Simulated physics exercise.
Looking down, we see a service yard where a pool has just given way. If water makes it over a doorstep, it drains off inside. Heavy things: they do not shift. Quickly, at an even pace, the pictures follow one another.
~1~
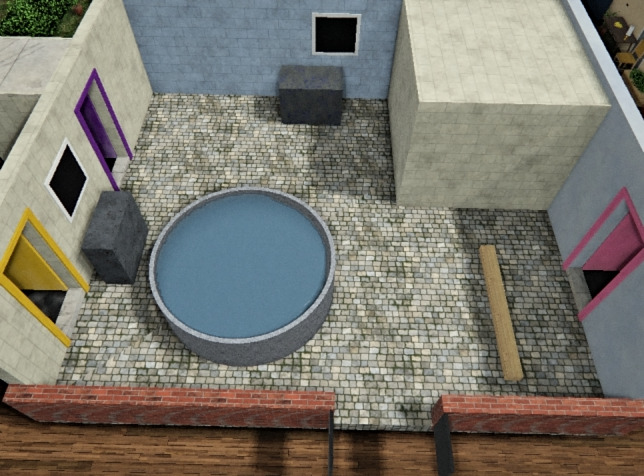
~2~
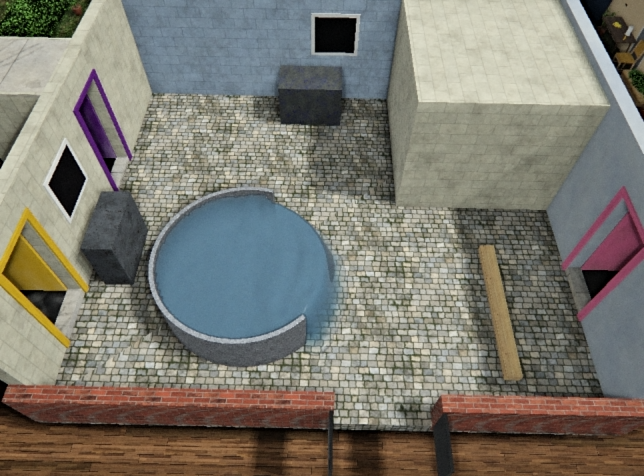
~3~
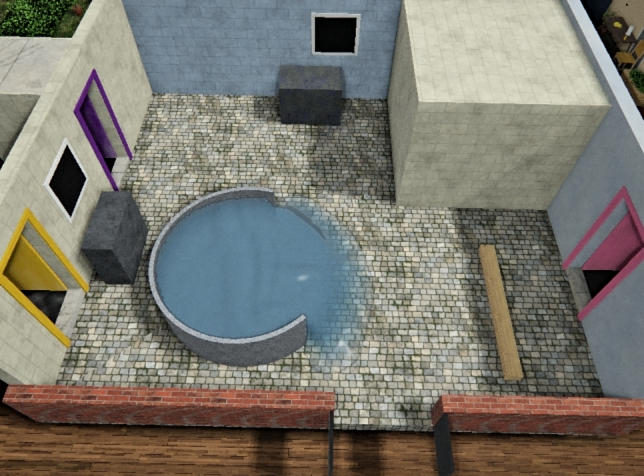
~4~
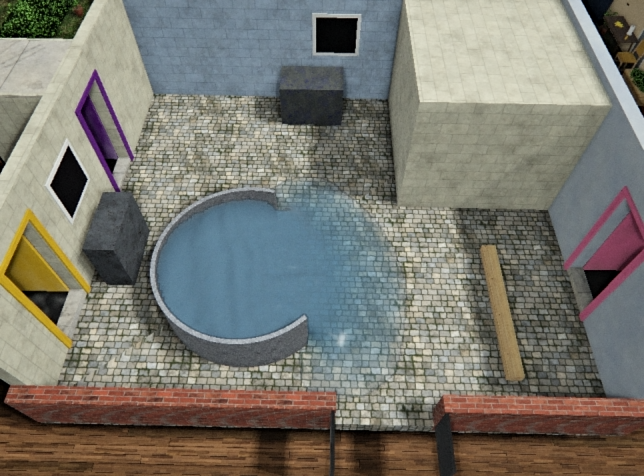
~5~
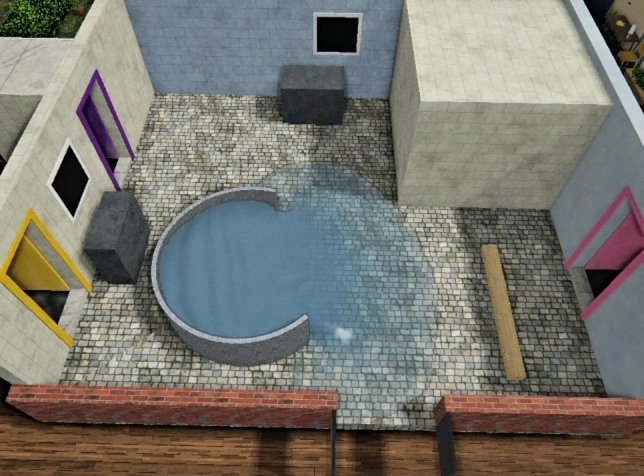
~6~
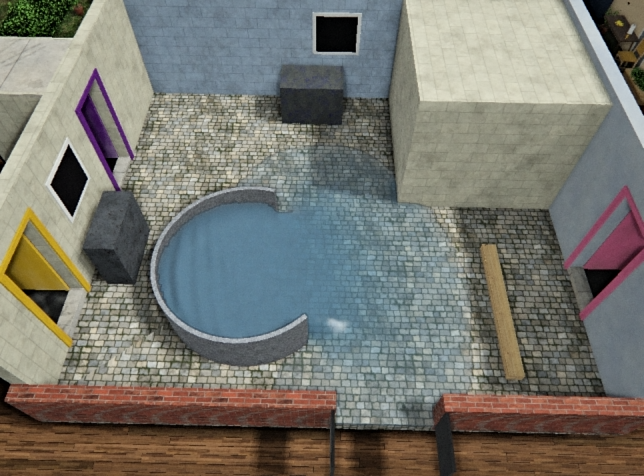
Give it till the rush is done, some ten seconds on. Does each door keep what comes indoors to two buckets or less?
The yellow door keeps it there; the purple door keeps it there; the pink door lets more through.
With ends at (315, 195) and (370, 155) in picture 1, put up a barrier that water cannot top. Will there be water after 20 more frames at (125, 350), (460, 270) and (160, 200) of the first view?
Untouched, submerged, untouched.
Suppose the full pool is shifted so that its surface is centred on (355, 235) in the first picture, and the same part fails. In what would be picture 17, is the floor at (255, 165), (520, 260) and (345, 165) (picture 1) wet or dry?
Bone-dry, soaked, soaked.
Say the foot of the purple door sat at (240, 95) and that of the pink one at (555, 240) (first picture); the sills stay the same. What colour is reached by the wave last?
The one in yellow.
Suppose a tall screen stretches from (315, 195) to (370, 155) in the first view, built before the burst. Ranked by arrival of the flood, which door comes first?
My choice is the door marked pink.
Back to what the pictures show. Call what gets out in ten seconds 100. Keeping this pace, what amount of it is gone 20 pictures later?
35 per cent.
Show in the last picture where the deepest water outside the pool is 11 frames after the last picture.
That would be (544, 217).
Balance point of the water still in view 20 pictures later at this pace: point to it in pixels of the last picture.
Close to (406, 252), I reckon.
A moment on, water covers 55 % of the floor; the yellow door not reached, the purple door not reached, the pink door not reached.
Next, water covers 55 % of the floor; the yellow door not reached, the purple door not reached, the pink door under two buckets in.
Then, water covers 65 % of the floor; the yellow door not reached, the purple door not reached, the pink door far over two buckets in.
Later, water covers 90 % of the floor; the yellow door not reached, the purple door wet at the sill, nothing in, the pink door far over two buckets in.
In the end, water covers 95 % of the floor; the yellow door wet at the sill, nothing in, the purple door under two buckets in, the pink door far over two buckets in.
